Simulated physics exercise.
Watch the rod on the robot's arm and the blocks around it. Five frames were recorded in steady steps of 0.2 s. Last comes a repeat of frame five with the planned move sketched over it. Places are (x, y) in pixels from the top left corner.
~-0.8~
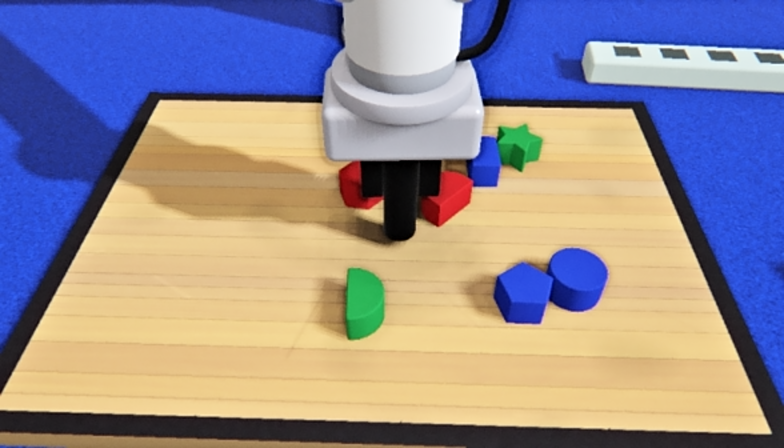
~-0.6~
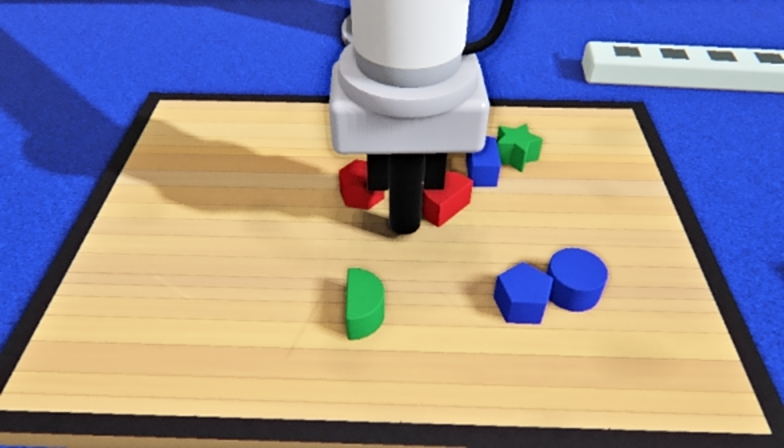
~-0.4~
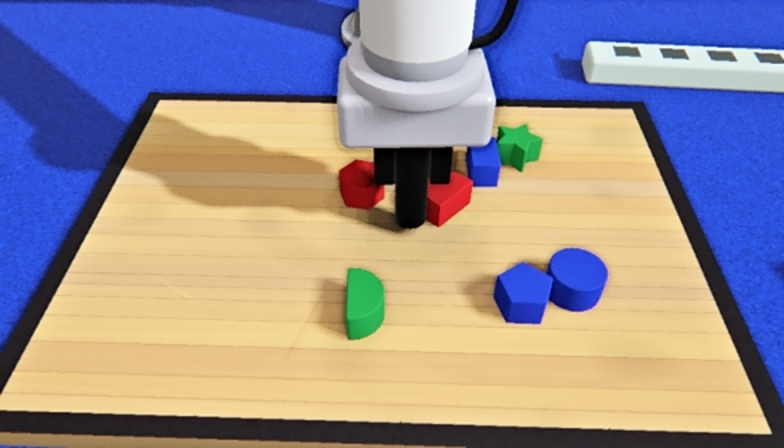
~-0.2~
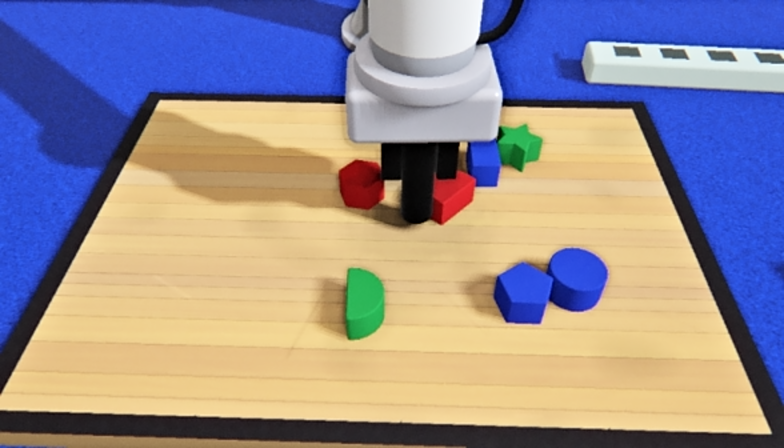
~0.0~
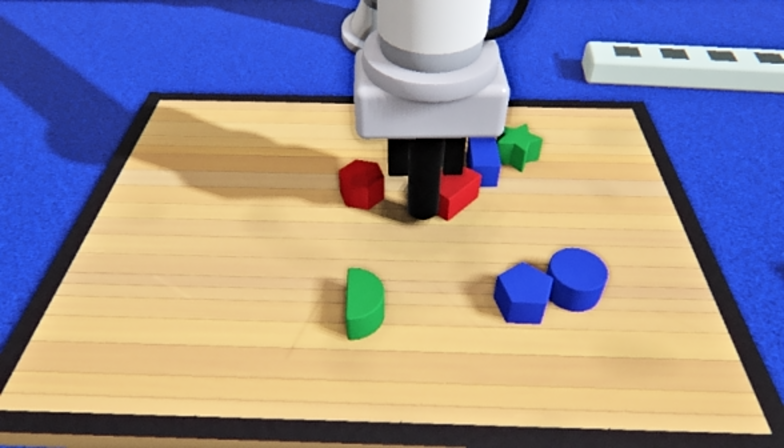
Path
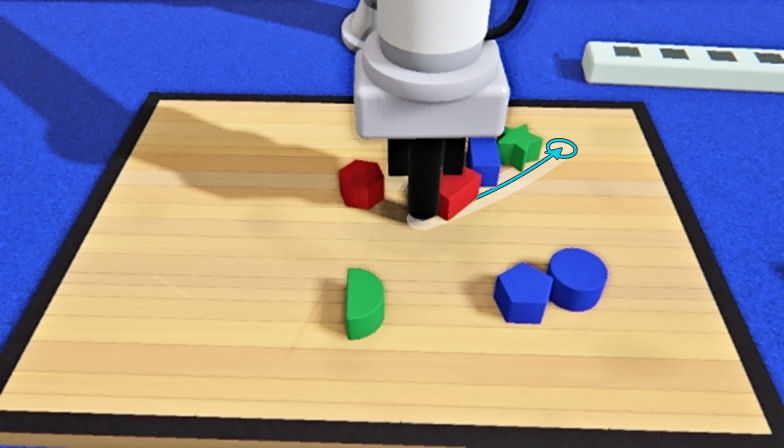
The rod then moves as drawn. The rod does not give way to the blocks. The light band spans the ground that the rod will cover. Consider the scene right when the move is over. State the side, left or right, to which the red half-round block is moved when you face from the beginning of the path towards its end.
Well, taking the path from its start to its end as straight ahead, the red half-round block moves to the right.
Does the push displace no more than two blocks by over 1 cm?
Going by the path, no.
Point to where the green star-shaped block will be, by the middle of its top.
The top centre is at (533, 117).
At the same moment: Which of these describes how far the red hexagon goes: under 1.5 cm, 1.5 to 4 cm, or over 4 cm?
It will fall in the lowest band, under 1.5 cm.
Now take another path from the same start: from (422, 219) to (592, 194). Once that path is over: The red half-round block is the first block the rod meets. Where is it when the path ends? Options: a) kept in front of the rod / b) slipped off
My pick is b.
Path on the board, from (422, 219) via (502, 186), ending at (562, 148).
What follows on the original path. One third of the way, rod (479, 188); red half-round block (509, 159); blue rectangle (496, 137), turned 90° anticlockwise; green star-shaped block (529, 125), turned 30° clockwise.
Two thirds of the way, rod (527, 163); red half-round block (558, 138); blue rectangle (496, 134), turned 110° anticlockwise; green star-shaped block (532, 119), turned 15° clockwise.
At the end, rod (564, 139); red hexagon in place; red half-round block (600, 119), turned 35° clockwise; blue rectangle (496, 134), turned 110° anticlockwise; green star-shaped block (533, 117).
